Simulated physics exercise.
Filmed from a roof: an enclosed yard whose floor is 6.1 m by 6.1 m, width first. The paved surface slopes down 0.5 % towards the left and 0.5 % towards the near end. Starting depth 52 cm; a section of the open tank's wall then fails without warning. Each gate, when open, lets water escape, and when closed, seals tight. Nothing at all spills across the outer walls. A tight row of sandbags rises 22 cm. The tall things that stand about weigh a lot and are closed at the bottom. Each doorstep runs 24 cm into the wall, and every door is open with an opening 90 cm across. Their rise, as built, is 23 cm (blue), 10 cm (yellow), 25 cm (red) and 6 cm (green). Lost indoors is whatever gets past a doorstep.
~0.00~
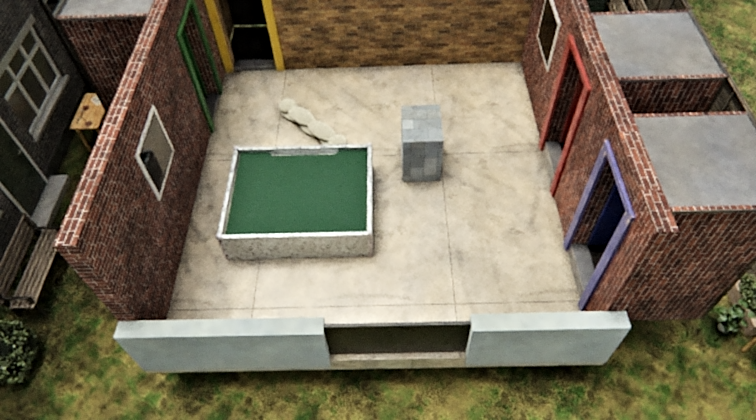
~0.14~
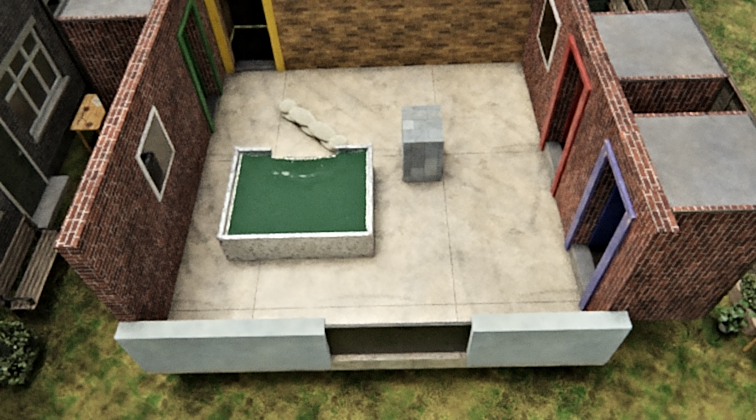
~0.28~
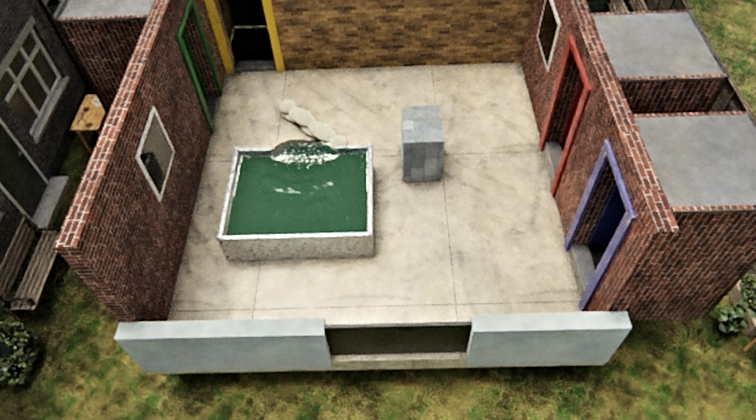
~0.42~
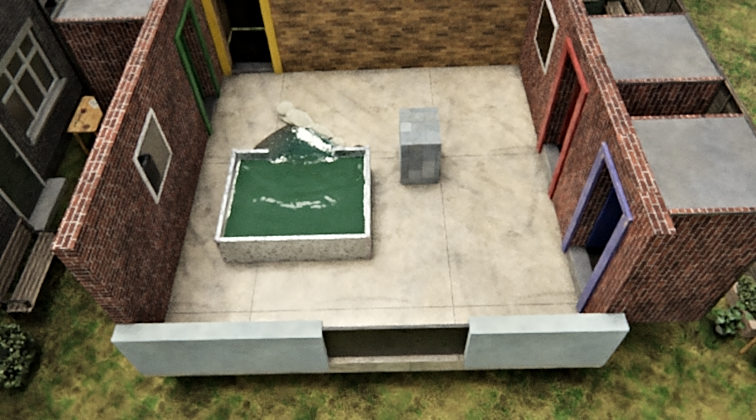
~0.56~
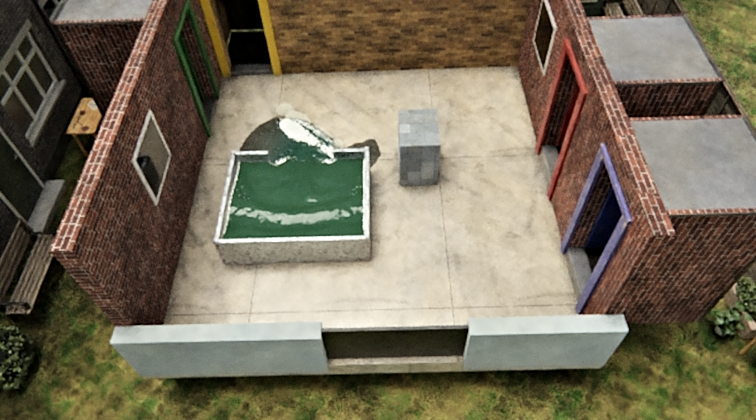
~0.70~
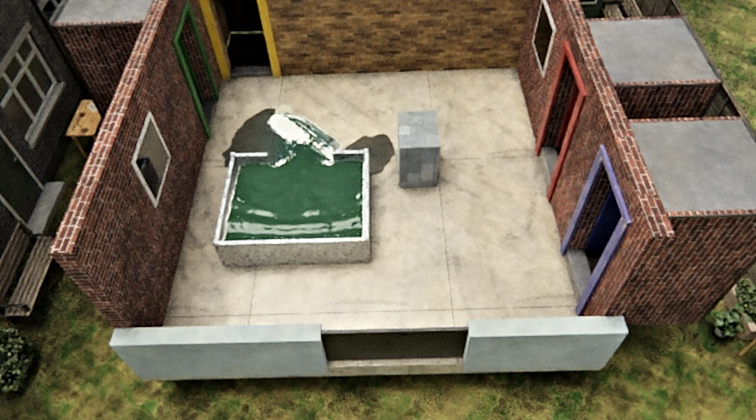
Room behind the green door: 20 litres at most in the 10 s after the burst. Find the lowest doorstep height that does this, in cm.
The lowest height is about 24 cm.
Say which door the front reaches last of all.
That would be the blue door.
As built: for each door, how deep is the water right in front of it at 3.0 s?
Depths in cm: Blue 0, yellow 16, red 0, green 21.
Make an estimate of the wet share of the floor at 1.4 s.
Close to 20 per cent of it is wet.
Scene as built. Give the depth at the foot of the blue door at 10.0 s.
About 2.0 cm.
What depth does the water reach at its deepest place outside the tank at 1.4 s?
38 cm.
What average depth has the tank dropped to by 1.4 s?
Some 36 cm.
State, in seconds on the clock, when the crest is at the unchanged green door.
I'd guess close to 2.8 seconds.
After 1.4 s water covers 20 % of the floor, deepest (38 cm) near (321, 156); 12 cm at the green door, 9 litres in over its 6 cm doorstep.
After 3.0 s water covers 30 % of the floor, deepest (24 cm) near (216, 106); 21 cm at the green door, 190 litres in over its 6 cm doorstep.
After 10.0 s water covers 85 % of the floor, deepest (8 cm) near (321, 163); 8 cm at the green door, 404 litres in over its 6 cm doorstep.
At the green door as built, the water arrived by 1.2 s and peaked near 22 cm at 2.8 s.
With a doorstep of 21 cm, 39 litres would have come in within the 10 s; with 28.5 cm, 3 litres. So under 20 litres takes about 24 cm.
